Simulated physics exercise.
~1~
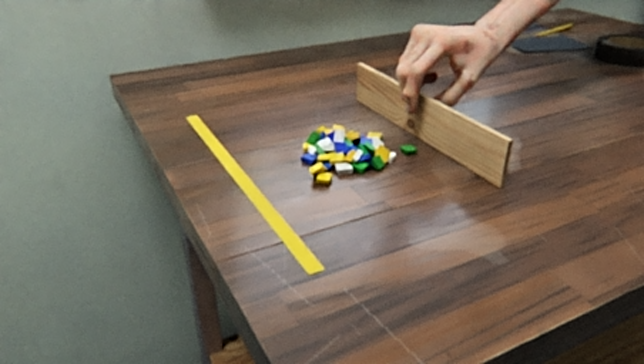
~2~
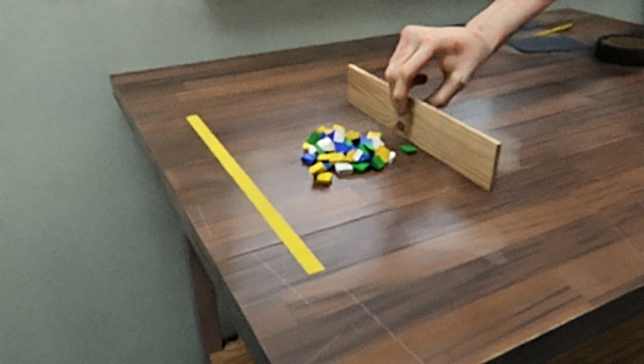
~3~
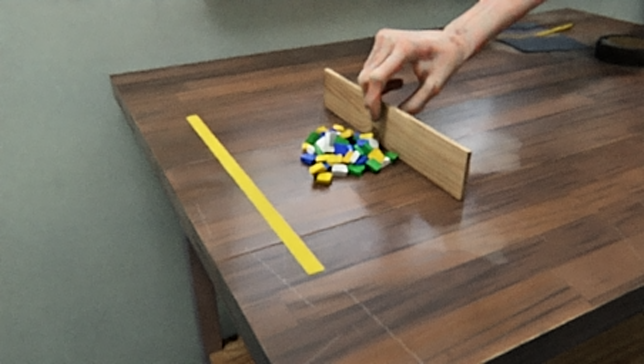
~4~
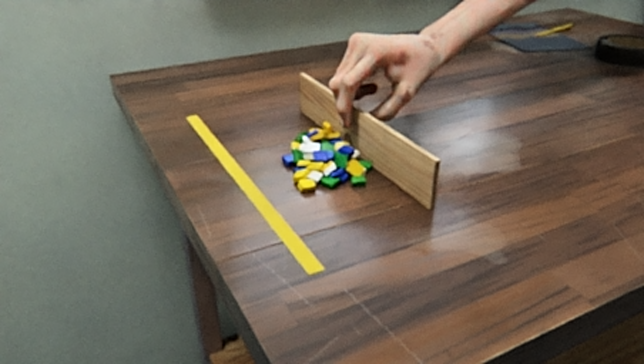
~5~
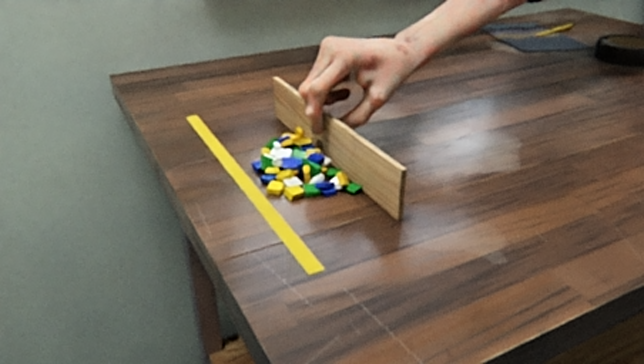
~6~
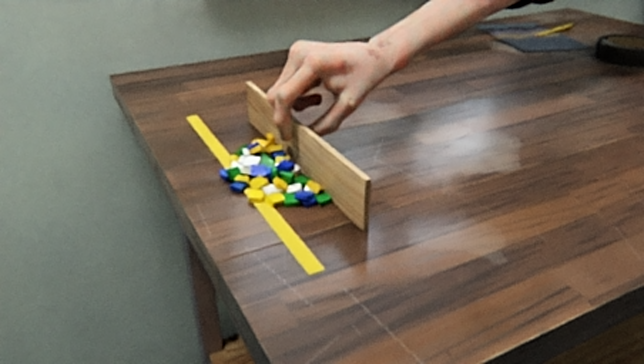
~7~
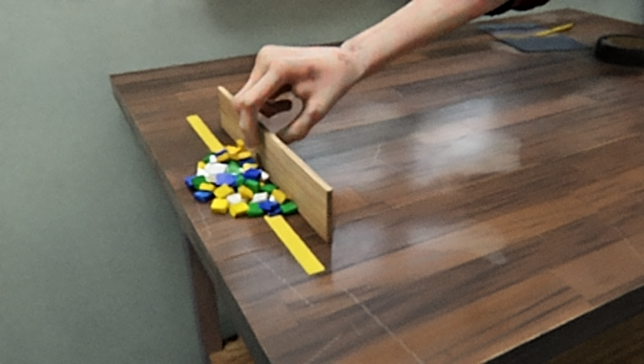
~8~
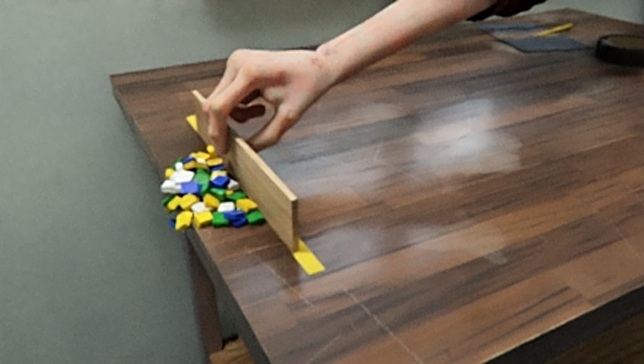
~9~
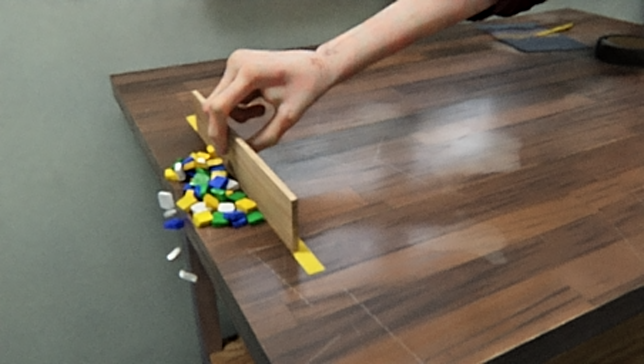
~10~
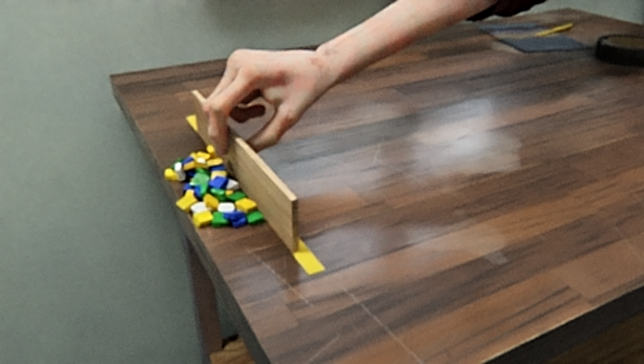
At first, a hand holds a strip of wood upright on a dark wooden table, to the right of a small heap of green, yellow, blue and white pieces. The hand slides the strip left until it meets the heap and begins pushing it toward the yellow tape. The pieces spread out along the strip as they cross the tape and near the table's left edge. The strip then stops at the tape, and a few pieces tumble off the edge. In the end, the hand and strip stay still, with most of the heap remaining on the table.
